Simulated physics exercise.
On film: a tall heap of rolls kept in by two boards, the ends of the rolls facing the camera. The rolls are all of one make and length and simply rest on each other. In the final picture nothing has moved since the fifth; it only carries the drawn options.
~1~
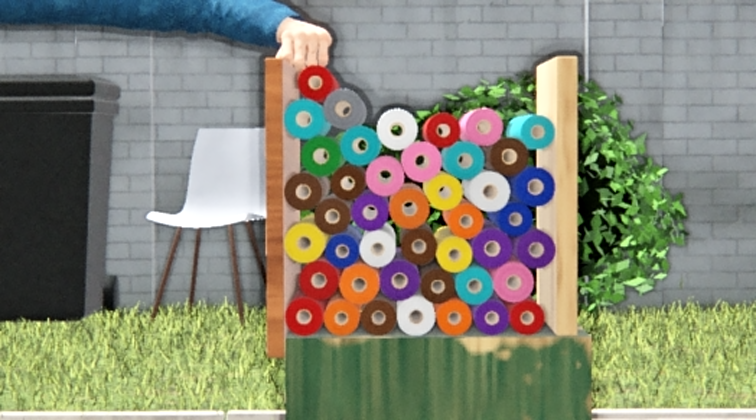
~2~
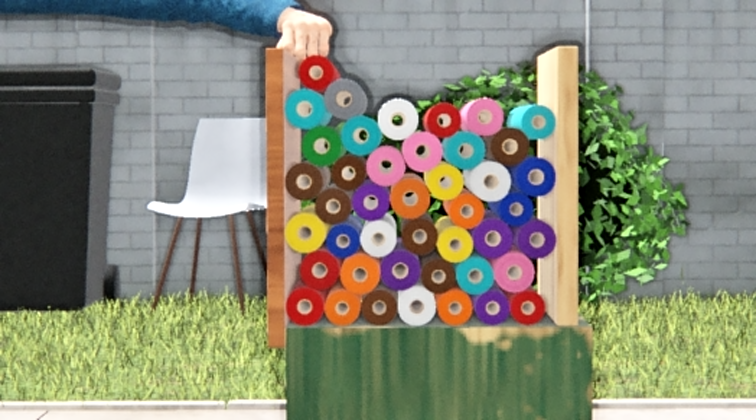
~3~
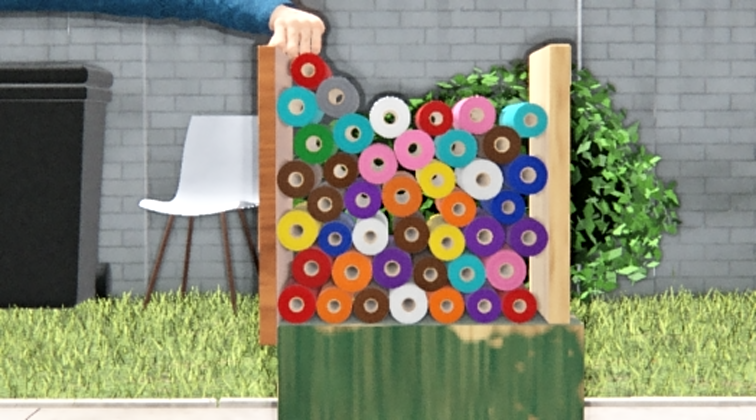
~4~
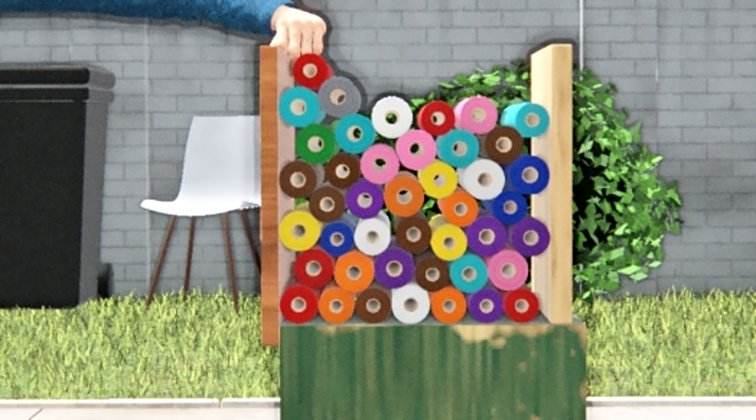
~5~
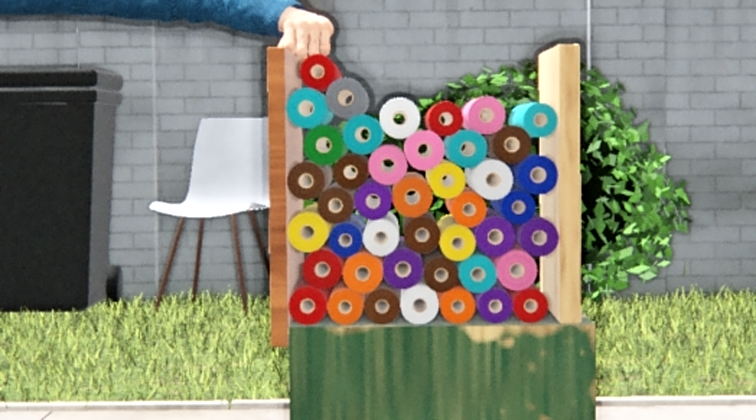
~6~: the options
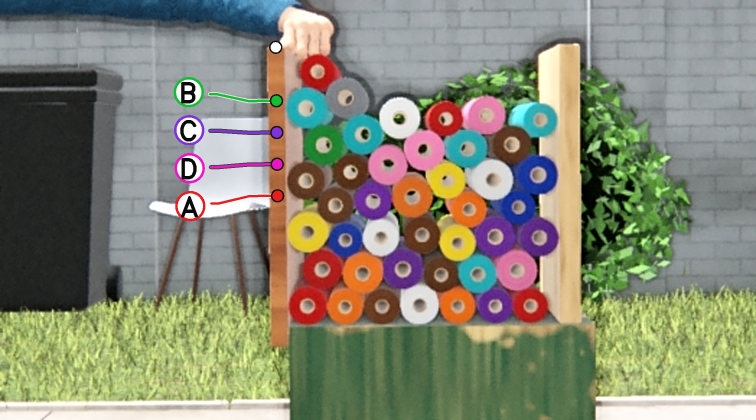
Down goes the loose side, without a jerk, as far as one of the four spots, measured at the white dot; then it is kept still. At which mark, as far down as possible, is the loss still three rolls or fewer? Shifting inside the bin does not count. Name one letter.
The answer is mark A.
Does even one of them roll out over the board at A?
At A: Yes.
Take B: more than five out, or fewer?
Fewer than five.
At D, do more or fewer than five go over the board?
At D, fewer than five.
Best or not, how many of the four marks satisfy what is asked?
Four of them.
On the copy, A at (278, 196); B at (277, 101); C at (277, 132); D at (277, 164); the white dot at (276, 47).
On A. First, top of the board (286, 112).
Then, top of the board (286, 187).
Finally, top of the board (287, 196), two out over the board.
By contrast, B none out over the board; C one out over the board; D one out over the board.
